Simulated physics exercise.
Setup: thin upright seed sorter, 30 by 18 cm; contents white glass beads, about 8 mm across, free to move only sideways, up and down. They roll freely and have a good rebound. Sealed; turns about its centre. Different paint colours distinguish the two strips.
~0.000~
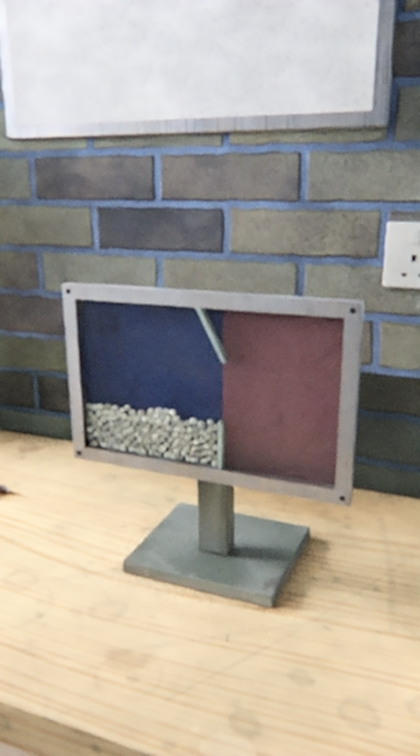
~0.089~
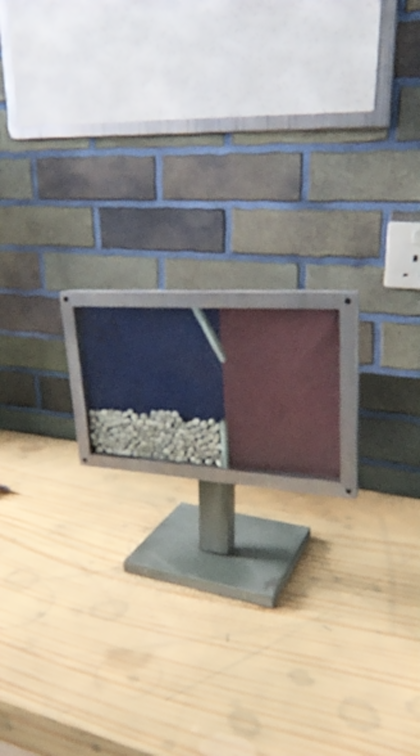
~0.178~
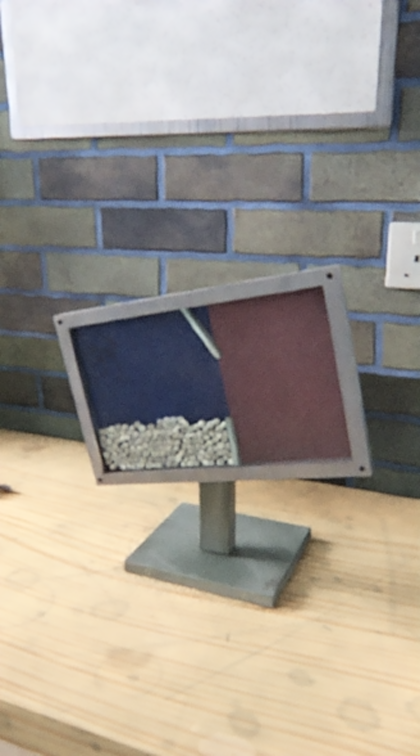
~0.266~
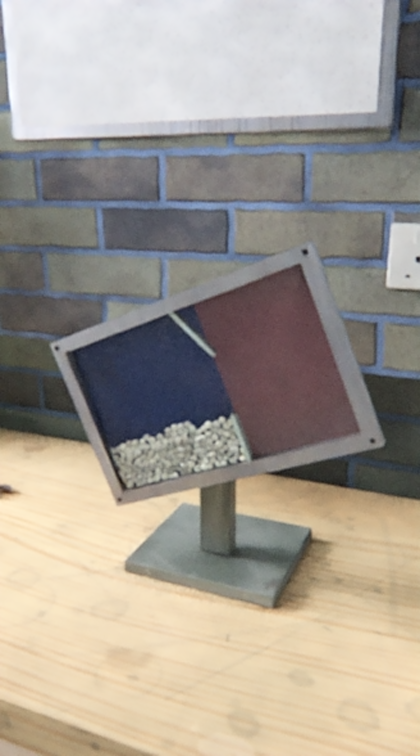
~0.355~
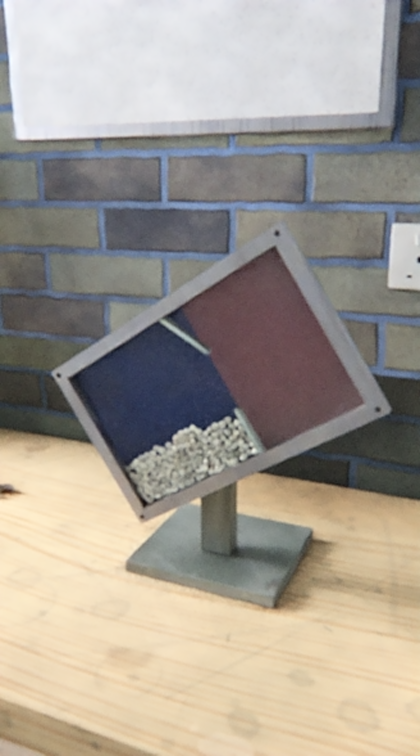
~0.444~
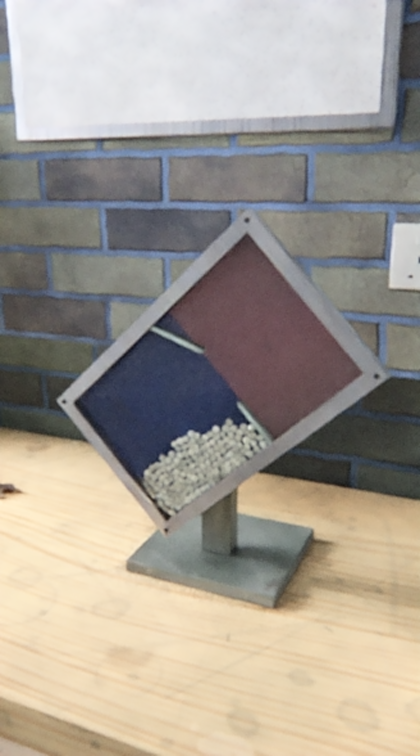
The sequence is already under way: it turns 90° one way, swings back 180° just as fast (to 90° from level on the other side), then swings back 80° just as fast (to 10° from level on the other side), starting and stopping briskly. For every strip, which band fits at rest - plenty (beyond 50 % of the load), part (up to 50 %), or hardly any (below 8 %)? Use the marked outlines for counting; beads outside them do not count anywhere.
Pink strip - plenty, blue strip - part.
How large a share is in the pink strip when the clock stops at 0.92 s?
Around 0 percent of the load.
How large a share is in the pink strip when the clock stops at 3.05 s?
Roughly 80 percent.
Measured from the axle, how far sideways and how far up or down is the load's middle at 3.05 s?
The middle sits around 5 cm right and 9 cm below.
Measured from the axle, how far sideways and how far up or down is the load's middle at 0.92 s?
Position estimate: Right 3 cm, below 11 cm.
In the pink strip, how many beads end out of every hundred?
Some 80 percent.
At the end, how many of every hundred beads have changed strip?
Close to 80 % end up somewhere else.
After 0.92 s, it stands 90° anticlockwise; the beads' middle is 3 cm right of and 11 cm below the centre; blue 100 %.
After 3.05 s, it stands 50° clockwise; the beads' middle is 5 cm right of and 9 cm below the centre; pink 80 %, blue 20 %.
After 3.46 s, it stands 10° clockwise; the beads' middle is 8 cm right of and 6 cm below the centre; pink 80 %, blue 20 %.
At rest by 4.4 s, it stands 10° clockwise; pink 80 %, blue 20 %.
